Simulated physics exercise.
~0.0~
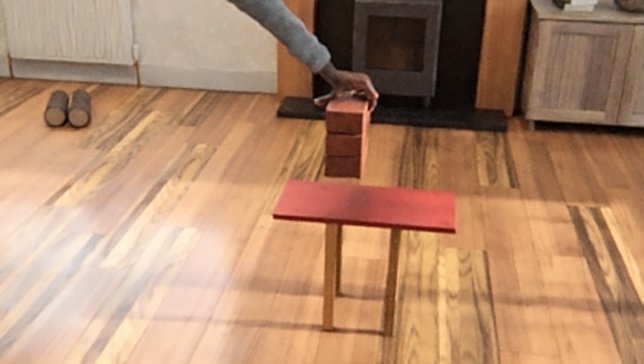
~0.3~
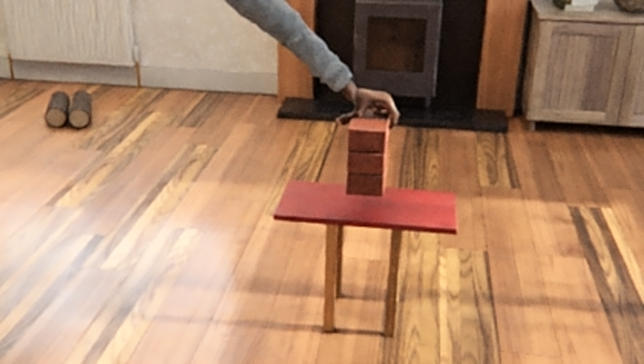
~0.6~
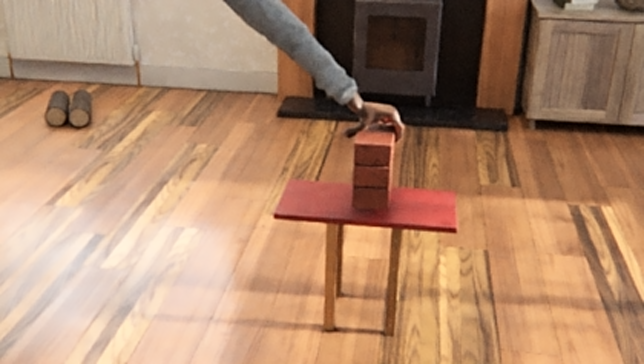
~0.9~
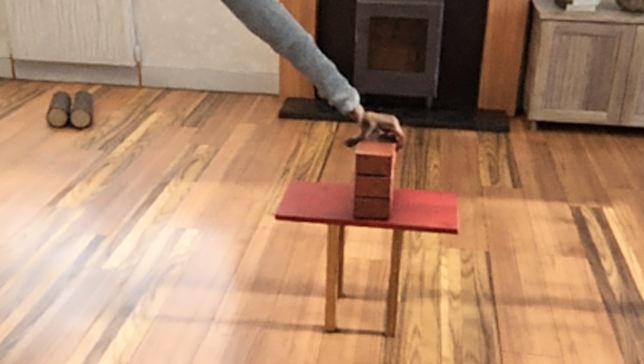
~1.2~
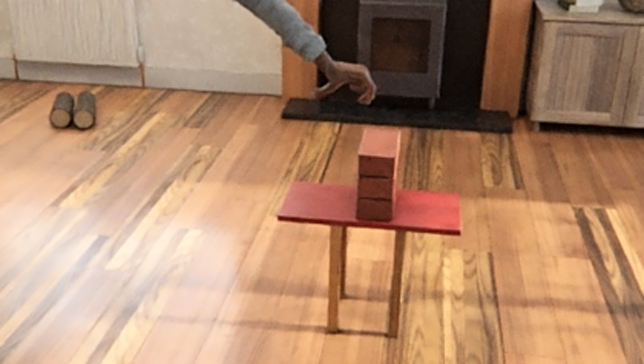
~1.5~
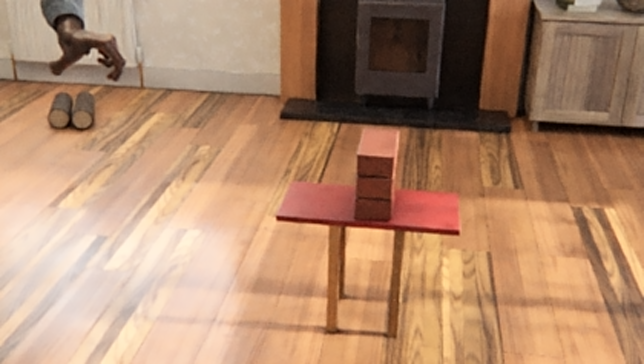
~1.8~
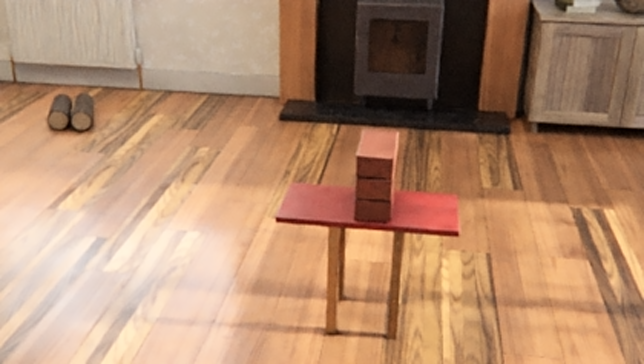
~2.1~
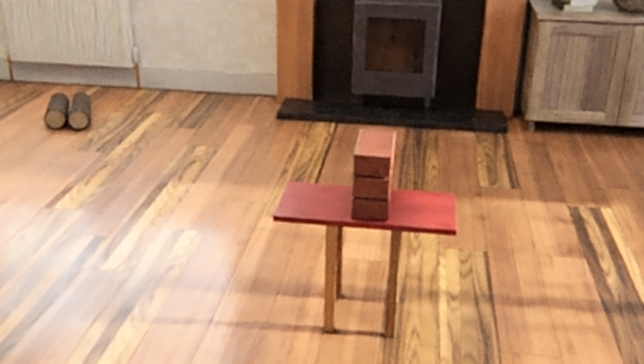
In a wood-floored room, a hand sets stacked bricks on a red stand, which stays steady.
